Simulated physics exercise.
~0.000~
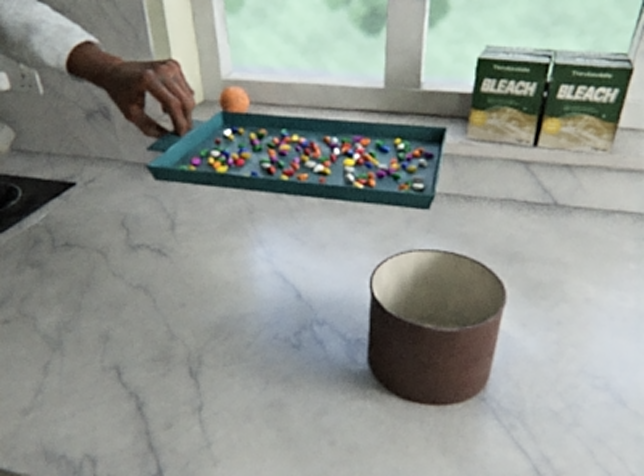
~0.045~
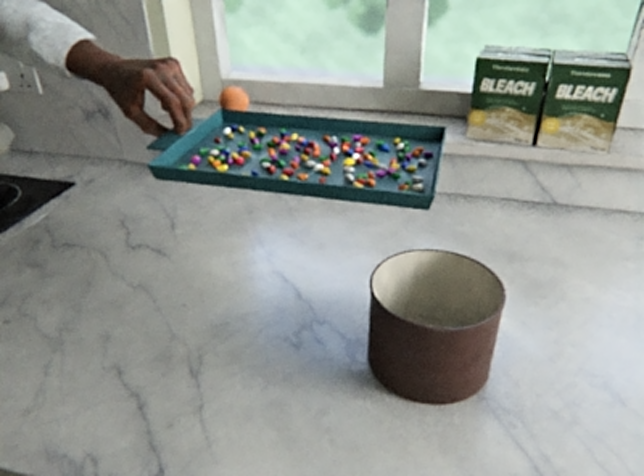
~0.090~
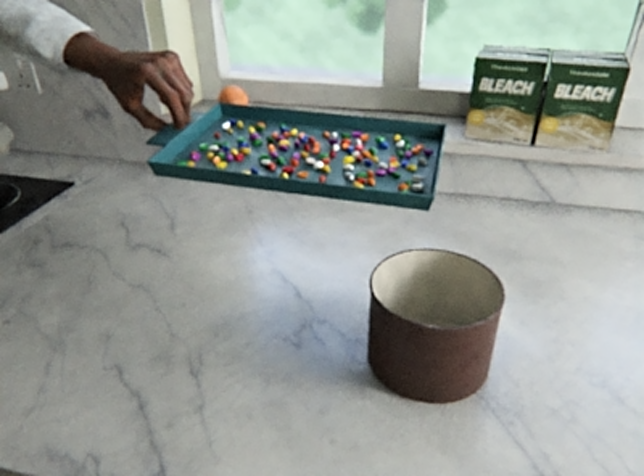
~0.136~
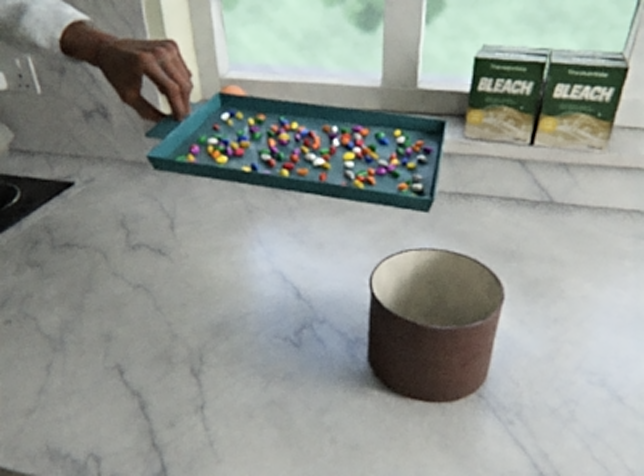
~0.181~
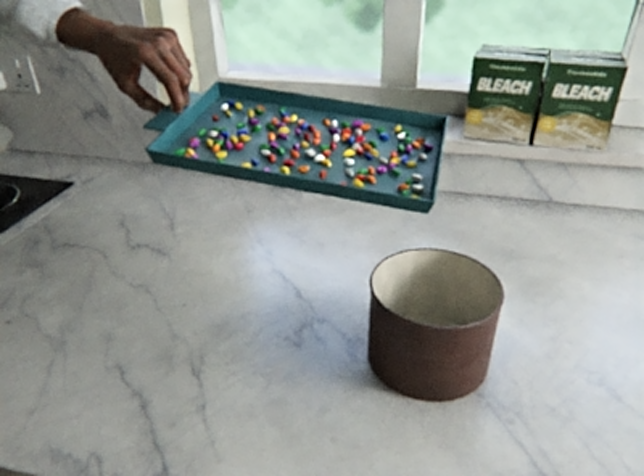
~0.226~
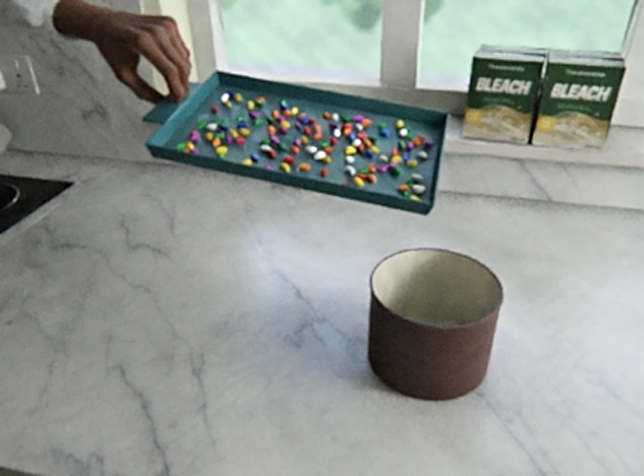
A teal tray scattered with colourful jelly beans, held by a hand at its left end, gradually tilted down toward the right above a marble counter, near a brown pot that stayed still.
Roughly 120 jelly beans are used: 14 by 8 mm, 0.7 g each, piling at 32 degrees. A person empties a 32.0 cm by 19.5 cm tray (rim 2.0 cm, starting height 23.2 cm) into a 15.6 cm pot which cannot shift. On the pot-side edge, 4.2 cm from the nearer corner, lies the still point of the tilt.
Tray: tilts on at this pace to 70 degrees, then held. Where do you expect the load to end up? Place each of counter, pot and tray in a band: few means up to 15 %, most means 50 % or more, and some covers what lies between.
Counter: Few; pot: Most; left on the tray: Some.
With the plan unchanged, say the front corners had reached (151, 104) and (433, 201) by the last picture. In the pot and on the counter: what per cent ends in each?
Split: Pot = 55, counter = 20.
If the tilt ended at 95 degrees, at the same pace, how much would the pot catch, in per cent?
Around 90 in a hundred.
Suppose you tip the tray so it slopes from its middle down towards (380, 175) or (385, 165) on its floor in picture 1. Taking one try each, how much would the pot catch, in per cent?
Near 40 and 5 percent, in that order.
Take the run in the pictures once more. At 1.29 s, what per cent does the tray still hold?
Roughly 65 per cent.
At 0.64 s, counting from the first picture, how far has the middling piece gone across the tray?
About 7 cm.
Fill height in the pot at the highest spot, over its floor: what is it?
Roughly 1.5 cm.
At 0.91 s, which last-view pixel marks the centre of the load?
(390, 183), roughly.
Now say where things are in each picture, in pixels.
The first picture shows tray tilt 0 degrees, front corners at (152, 164) and (430, 193); middle of the pieces at (304, 159); pot at (437, 285).
The second picture shows tray tilt 1 degrees, front corners at (153, 163) and (430, 193); middle of the pieces at (304, 158).
The third picture shows tray tilt 2 degrees, front corners at (152, 160) and (430, 194); middle of the pieces at (304, 155).
The fourth picture shows tray tilt 5 degrees, front corners at (152, 154) and (430, 196), lowest corner right front; middle of the pieces at (304, 150).
The fifth picture shows tray tilt 8 degrees, front corners at (151, 148) and (430, 199), lowest corner right front; middle of the pieces at (304, 145).
The sixth picture shows tray tilt 11 degrees, front corners at (151, 142) and (431, 201), lowest corner right front; middle of the pieces at (304, 140); pot at (436, 284). The tray's pace is about 70 degrees a second.
After 0.64 s, tilt 40 degrees; the tray holds 100 %, the pot 0 %.
After 0.91 s, tilt 58 degrees; the tray holds 100 %, the pot 0 %.
Then, at 1.29 s, tilt 70 degrees; the tray holds 65 %, the pot 20 %.
In the end, at 2.7 s, counter 10 %, pot 65 %, tray 30 %.
